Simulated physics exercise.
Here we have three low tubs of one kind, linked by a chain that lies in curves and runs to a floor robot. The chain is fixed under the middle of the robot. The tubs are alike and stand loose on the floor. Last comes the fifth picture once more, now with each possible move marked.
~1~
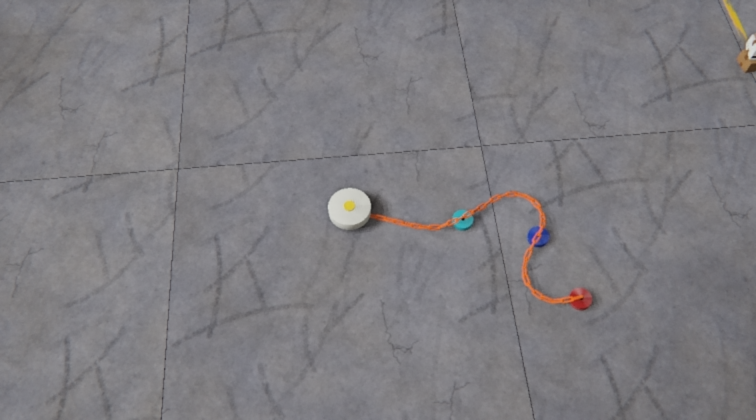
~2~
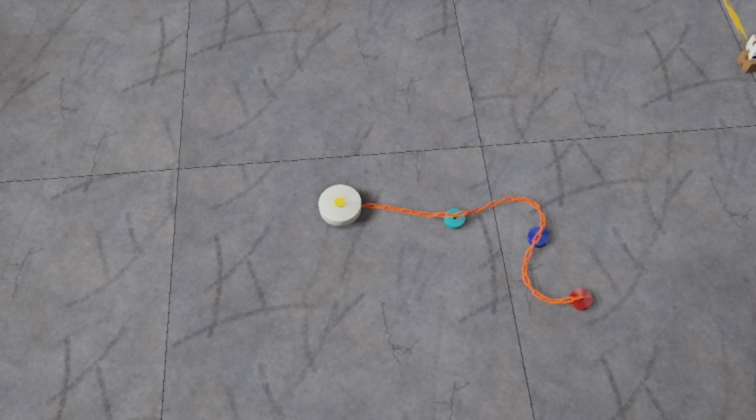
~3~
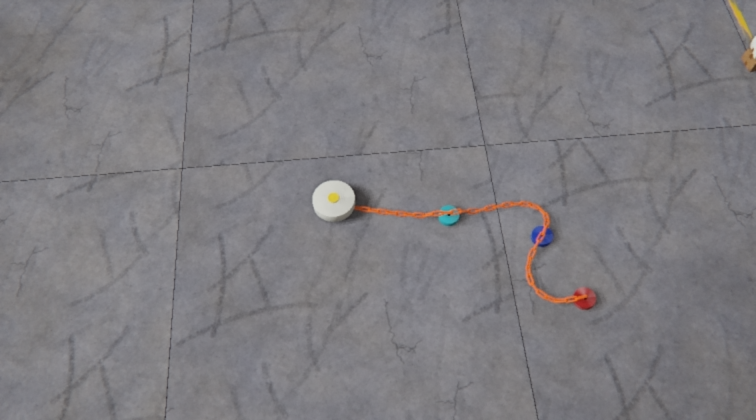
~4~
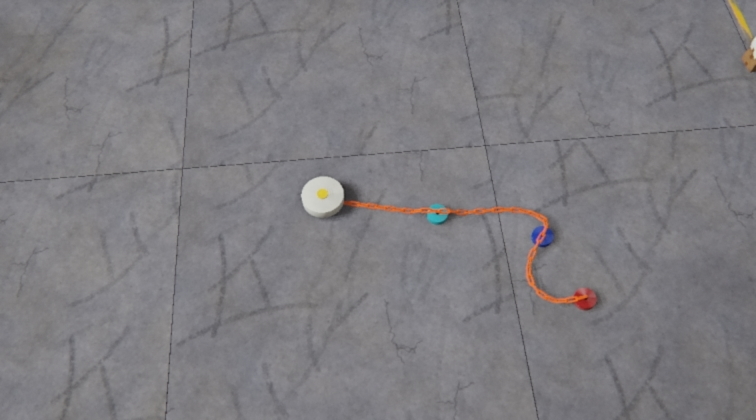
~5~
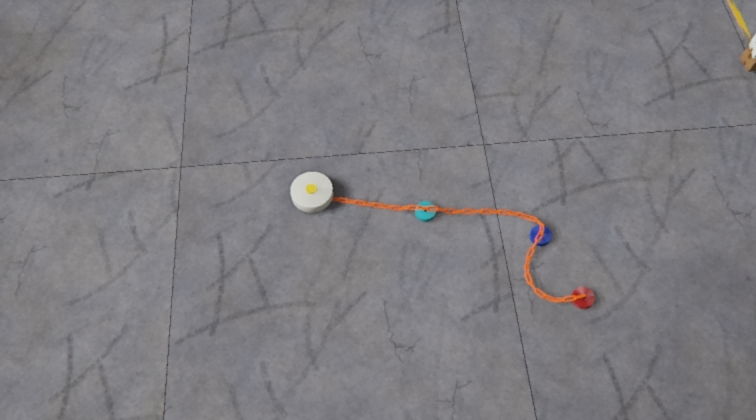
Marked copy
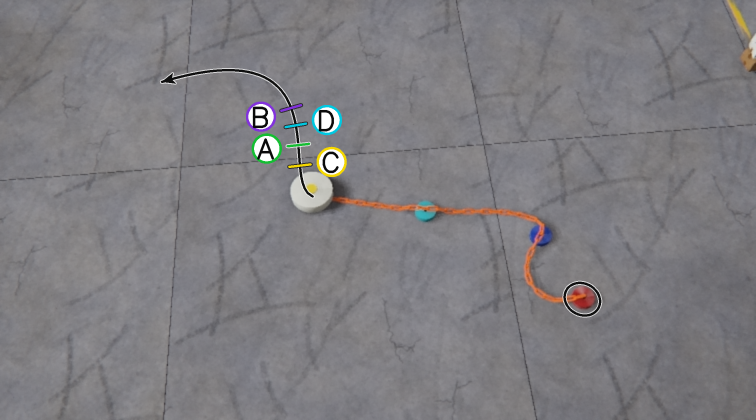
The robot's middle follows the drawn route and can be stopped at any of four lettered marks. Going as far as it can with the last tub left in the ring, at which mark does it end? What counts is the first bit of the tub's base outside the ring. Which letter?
Up to mark D.
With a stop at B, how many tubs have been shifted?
Three.
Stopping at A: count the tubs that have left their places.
Two.
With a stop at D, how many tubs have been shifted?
Two.
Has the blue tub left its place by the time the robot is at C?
Yes.
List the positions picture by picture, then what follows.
Robot (350, 210); red tub (581, 299); blue tub (538, 236), in the first frame.
Robot (340, 206); turquoise tub (455, 219); red tub (581, 299), in the second frame.
Robot (334, 202); turquoise tub (449, 215); red tub (585, 298), in the third frame.
Robot (323, 198); turquoise tub (437, 214); red tub (585, 299), in the fourth frame.
Robot (312, 193); turquoise tub (426, 211); red tub (583, 298); blue tub (541, 235), in the fifth frame.
On the marked copy, A at (298, 145); B at (291, 108); C at (300, 166); D at (296, 125); the ring at (582, 299); the route from (313, 197) via (281, 90) to (162, 82).
With D. Early on, robot (300, 169); red tub (583, 298); blue tub (533, 234); turquoise tub (405, 206).
Further on, robot (298, 142); red tub (583, 298); blue tub (514, 231); turquoise tub (390, 196).
At the end, robot (295, 121); red tub (583, 298); blue tub (496, 228); turquoise tub (377, 182); the ringed tub at the far end is still in its ring.
As for the rest, A is safe but short; B drags the last tub to (572, 289); C is safe but short.
